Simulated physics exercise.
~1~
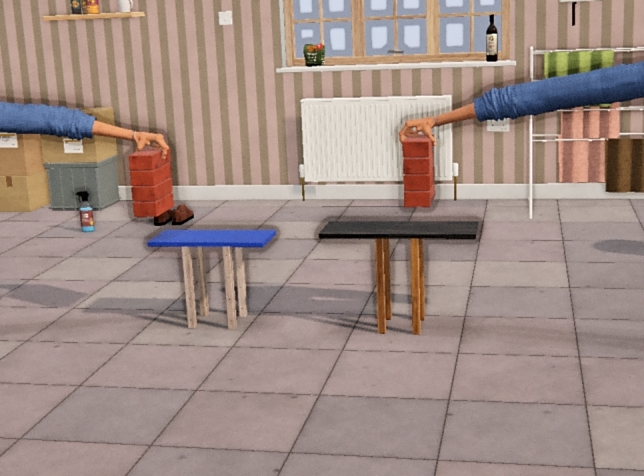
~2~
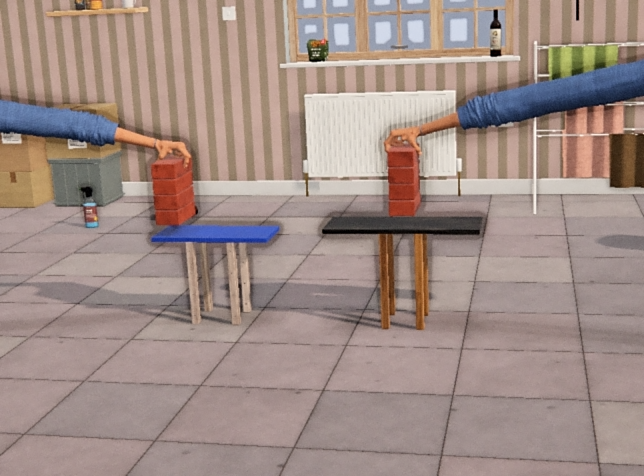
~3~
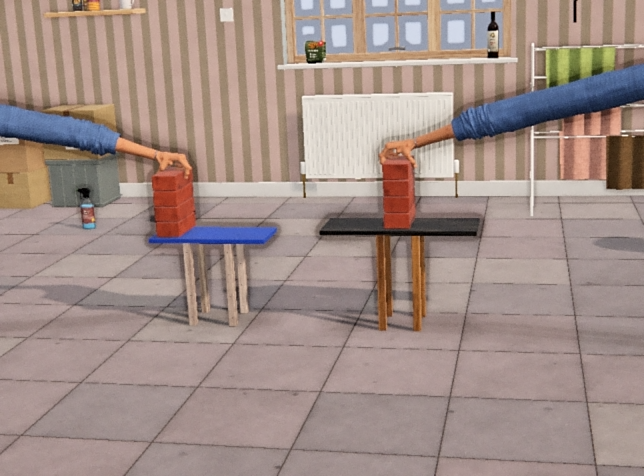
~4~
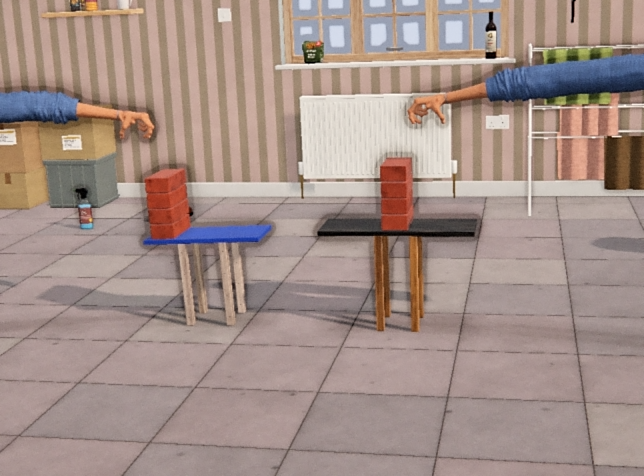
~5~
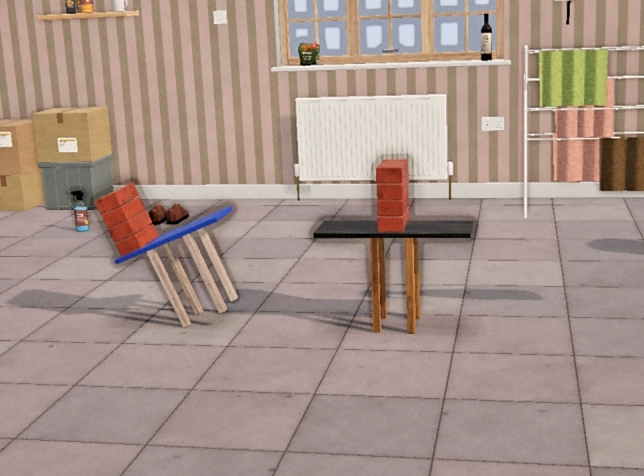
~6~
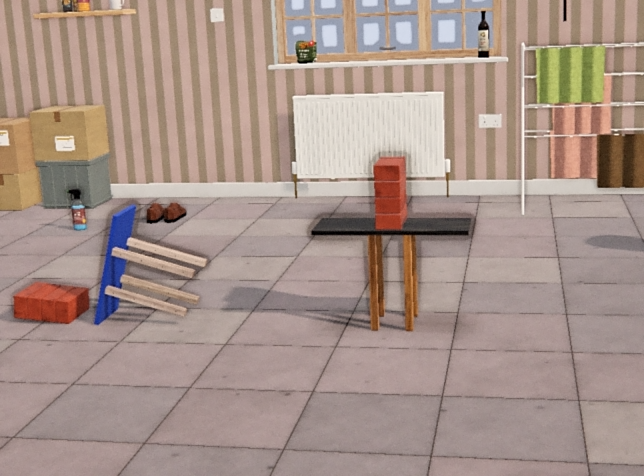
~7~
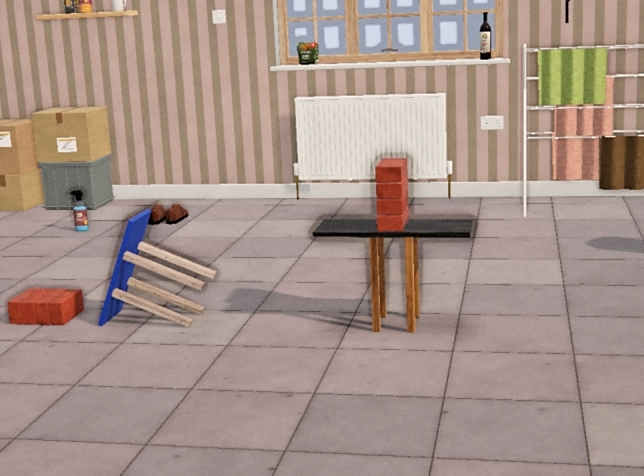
In a room with striped wallpaper, a tiled floor and a white radiator, two arms in blue sleeves reach in from either side, each holding a stack of red bricks. The left hand lowers its stack onto the left end of a small blue-topped stand, while the right hand sets the other near the middle of a black table. Both hands let go and draw back. The blue stand tips to the left, and its bricks drop to the floor. It ends toppled on its side beside them, while the black table stays upright with its bricks on top.
